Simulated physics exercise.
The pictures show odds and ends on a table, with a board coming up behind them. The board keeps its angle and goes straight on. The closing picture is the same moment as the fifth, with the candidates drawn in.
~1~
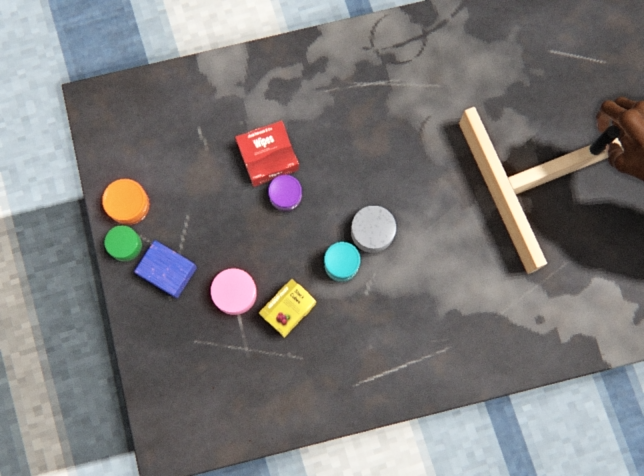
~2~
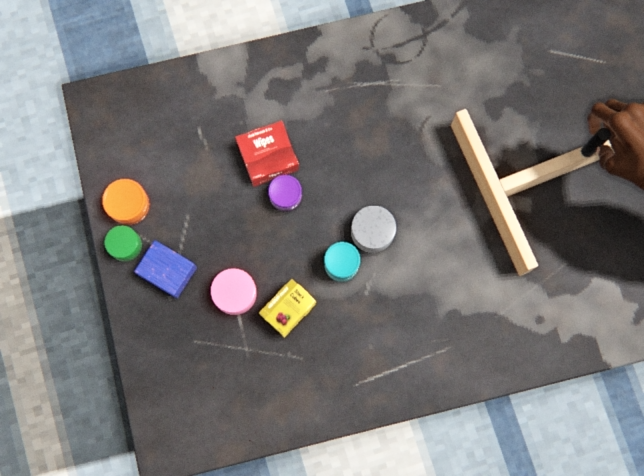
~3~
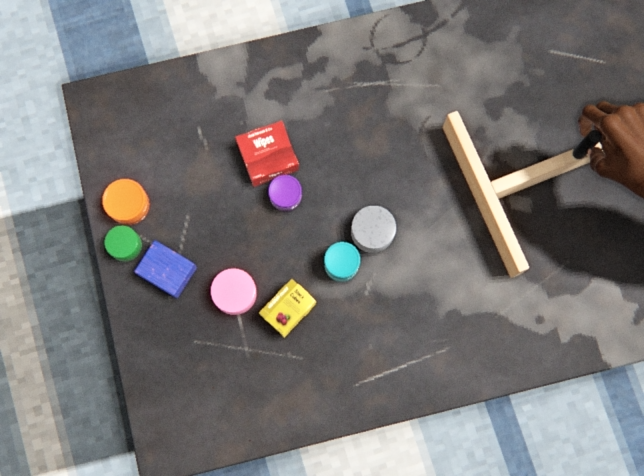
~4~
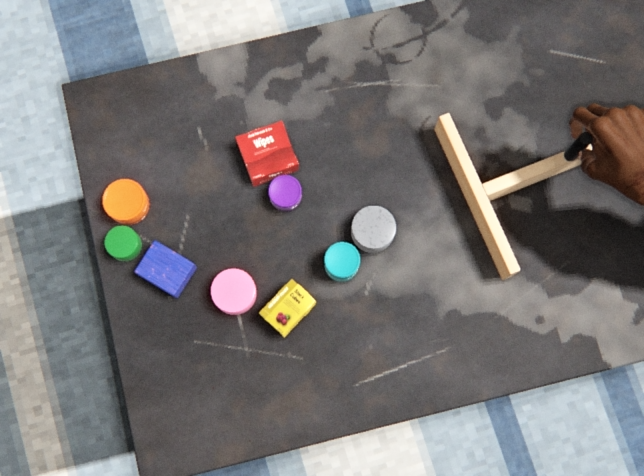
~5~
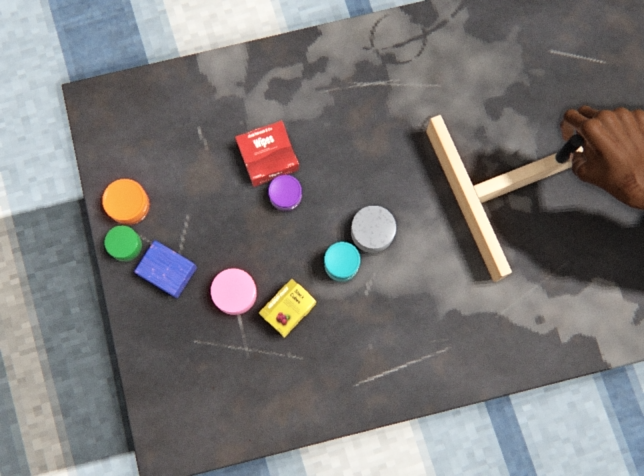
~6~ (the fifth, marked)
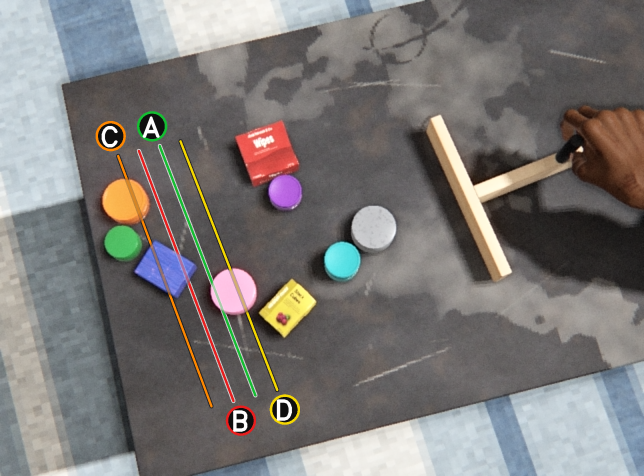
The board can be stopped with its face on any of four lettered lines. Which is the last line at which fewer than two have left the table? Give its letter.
It should halt at C.
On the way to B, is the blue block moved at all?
By then, yes.
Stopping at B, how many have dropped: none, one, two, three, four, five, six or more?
The count is none.
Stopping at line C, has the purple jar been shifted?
Yes.
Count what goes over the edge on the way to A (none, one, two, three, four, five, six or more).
In all, none.
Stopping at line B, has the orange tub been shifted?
No.
On the marked copy, A at (206, 267); B at (185, 272); C at (163, 278); D at (227, 262).
With C. Early on, board (362, 220); turquoise jar (327, 277); grey pot (336, 240).
Further on, board (251, 247); pink pot (207, 310); yellow packet (235, 348).
At the end, board (161, 269); green pot (94, 239); blue block (113, 277); none fallen.
As for the rest, A is within the limit but short; B is within the limit but short; D is within the limit but short.
